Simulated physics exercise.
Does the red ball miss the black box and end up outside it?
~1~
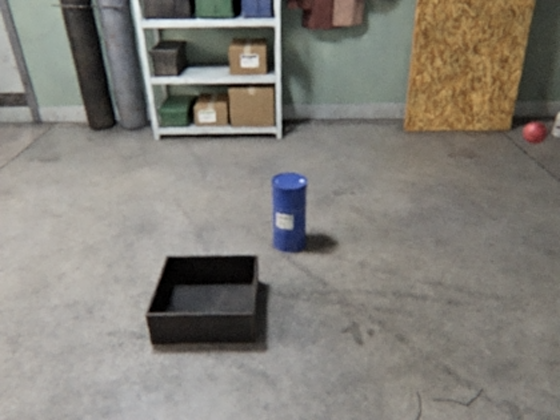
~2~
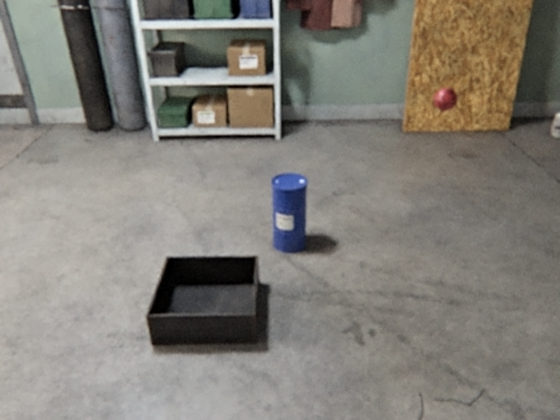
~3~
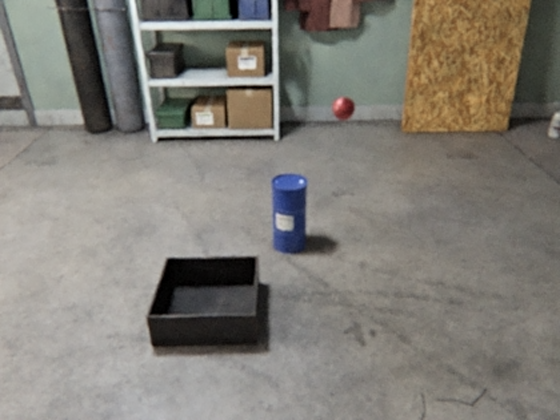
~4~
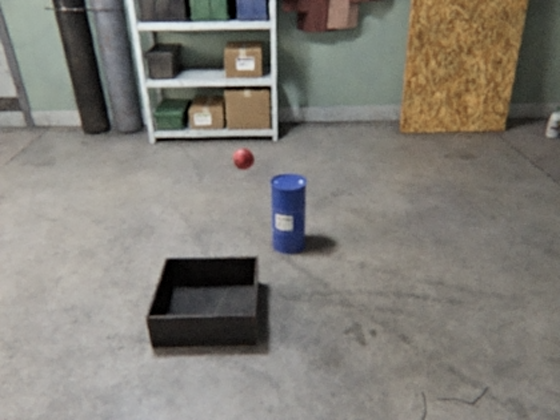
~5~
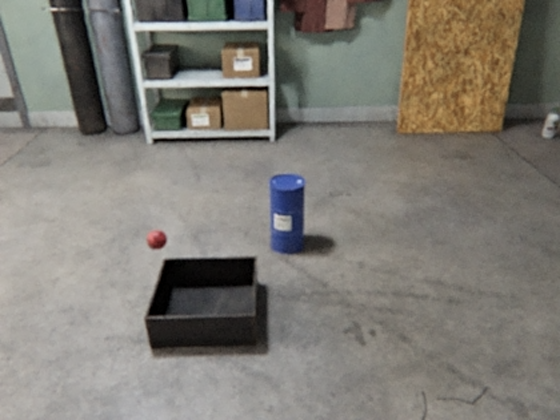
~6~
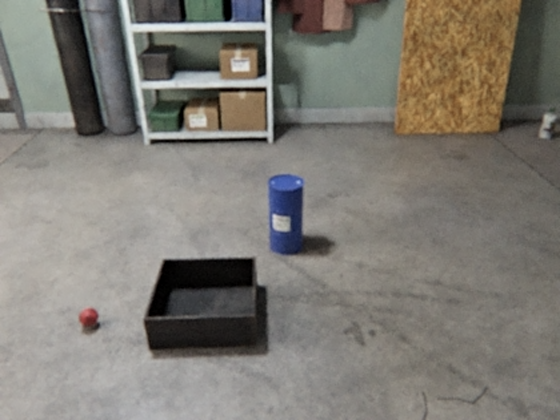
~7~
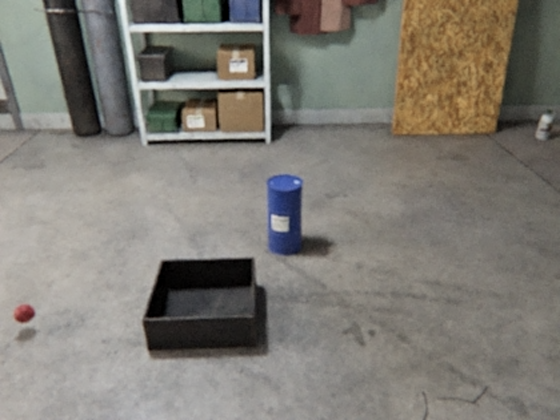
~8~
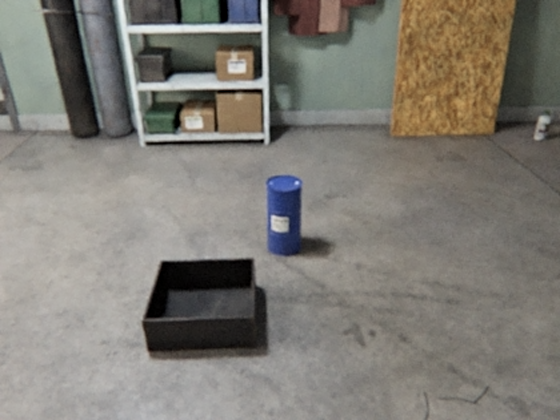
Yes, the ball misses the box. It comes down to the left of it and carries on out of view on the left, ending up outside.
